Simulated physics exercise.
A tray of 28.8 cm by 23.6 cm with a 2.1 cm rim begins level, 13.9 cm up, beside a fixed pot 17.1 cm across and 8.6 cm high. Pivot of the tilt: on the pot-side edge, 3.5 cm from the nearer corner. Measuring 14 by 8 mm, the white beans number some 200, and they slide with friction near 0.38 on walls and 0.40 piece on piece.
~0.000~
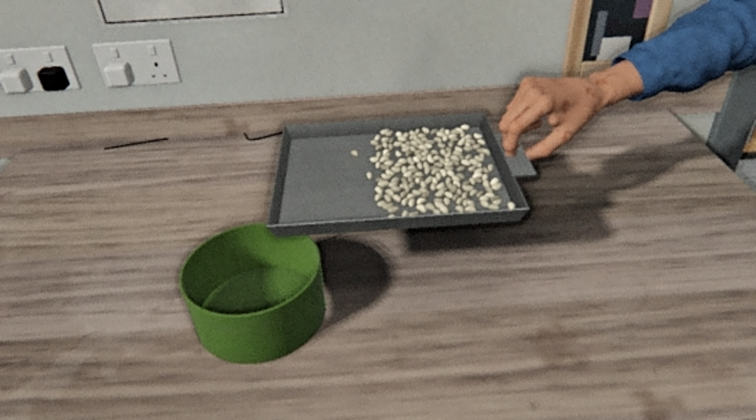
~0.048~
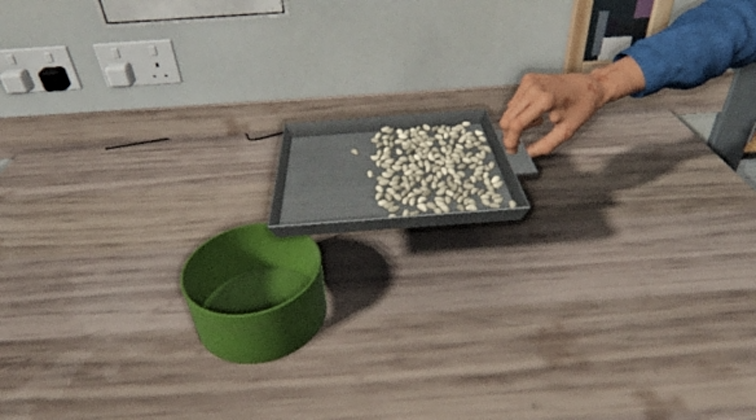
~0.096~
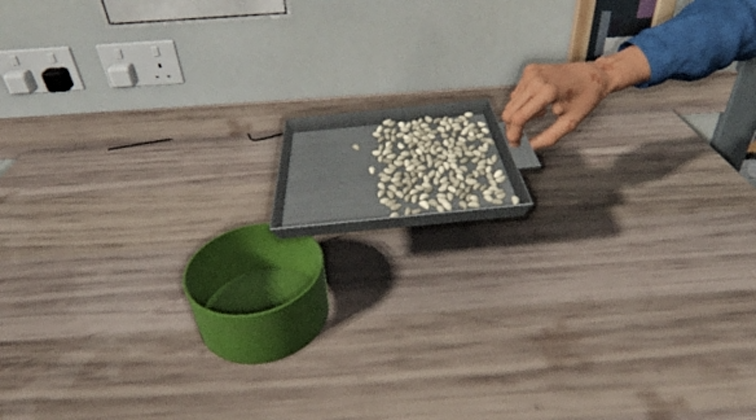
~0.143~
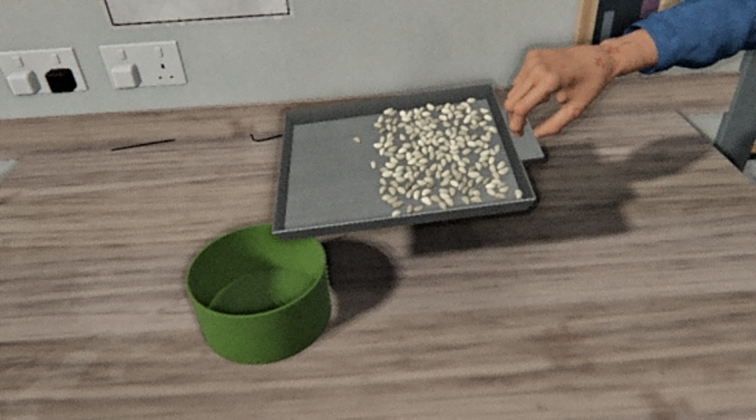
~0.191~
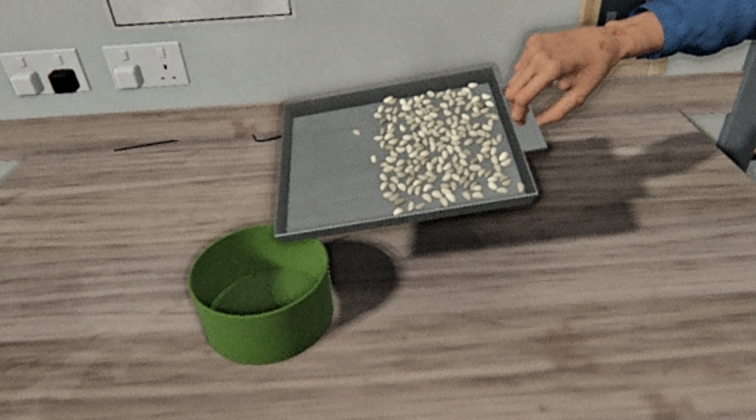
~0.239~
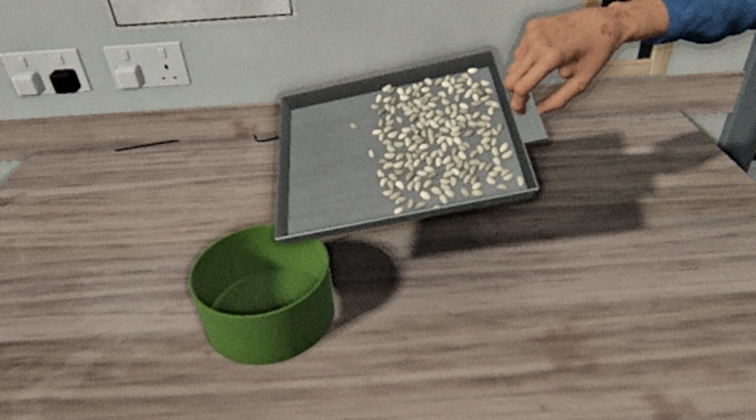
A dark grey tray, with white beans spread over its right half, starts level above a wooden surface, held at its right end by a hand in a blue sleeve. The hand raises that end steadily, tilting the tray down toward the green pot at left, while the beans stay in place.
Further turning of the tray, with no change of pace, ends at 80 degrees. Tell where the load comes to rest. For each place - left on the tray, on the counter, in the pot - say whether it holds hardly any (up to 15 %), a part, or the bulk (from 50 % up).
Left on the tray: Hardly any; counter: A part; pot: The bulk.
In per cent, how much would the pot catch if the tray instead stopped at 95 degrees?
That would be around 65 percent.
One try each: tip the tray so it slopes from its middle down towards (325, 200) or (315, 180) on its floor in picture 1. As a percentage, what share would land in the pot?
Some 95 and 30 per cent.
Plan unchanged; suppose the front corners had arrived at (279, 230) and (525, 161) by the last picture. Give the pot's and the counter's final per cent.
The pot gets 95 and the counter 0.
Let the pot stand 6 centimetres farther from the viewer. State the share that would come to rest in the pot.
Result after the change: About 5 in a hundred.
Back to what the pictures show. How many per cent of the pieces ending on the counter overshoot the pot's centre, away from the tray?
About 30 per cent.
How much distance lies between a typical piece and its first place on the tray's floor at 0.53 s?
7 cm.
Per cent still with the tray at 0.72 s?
80%, roughly.
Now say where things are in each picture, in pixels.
In the first picture, tray tilt 0 degrees, front corners at (274, 222) and (521, 206); middle of the pieces at (434, 169); pot at (251, 265).
In the second picture, tray tilt 1 degrees, front corners at (274, 223) and (522, 204); middle of the pieces at (435, 167).
In the third picture, tray tilt 4 degrees, front corners at (276, 225) and (525, 201), lowest corner left front; middle of the pieces at (437, 161).
In the fourth picture, tray tilt 9 degrees, front corners at (279, 228) and (528, 195), lowest corner left front; middle of the pieces at (439, 153).
In the fifth picture, tray tilt 14 degrees, front corners at (280, 231) and (530, 190), lowest corner left front; middle of the pieces at (440, 144).
In the sixth picture, tray tilt 19 degrees, front corners at (281, 233) and (530, 185), lowest corner left front; middle of the pieces at (440, 136); pot at (260, 266). The tray's pace is about 105 degrees a second.
After 0.53 s, tilt 50 degrees; the tray holds 100 %, the pot 0 %.
After 0.72 s, tilt 70 degrees; the tray holds 80 %, the pot 5 %.
After 1.03 s, tilt 80 degrees; the tray holds 5 %, the pot 60 %.
By 2.6 s all is still; tray 5 %, counter 35 %, pot 65 %.
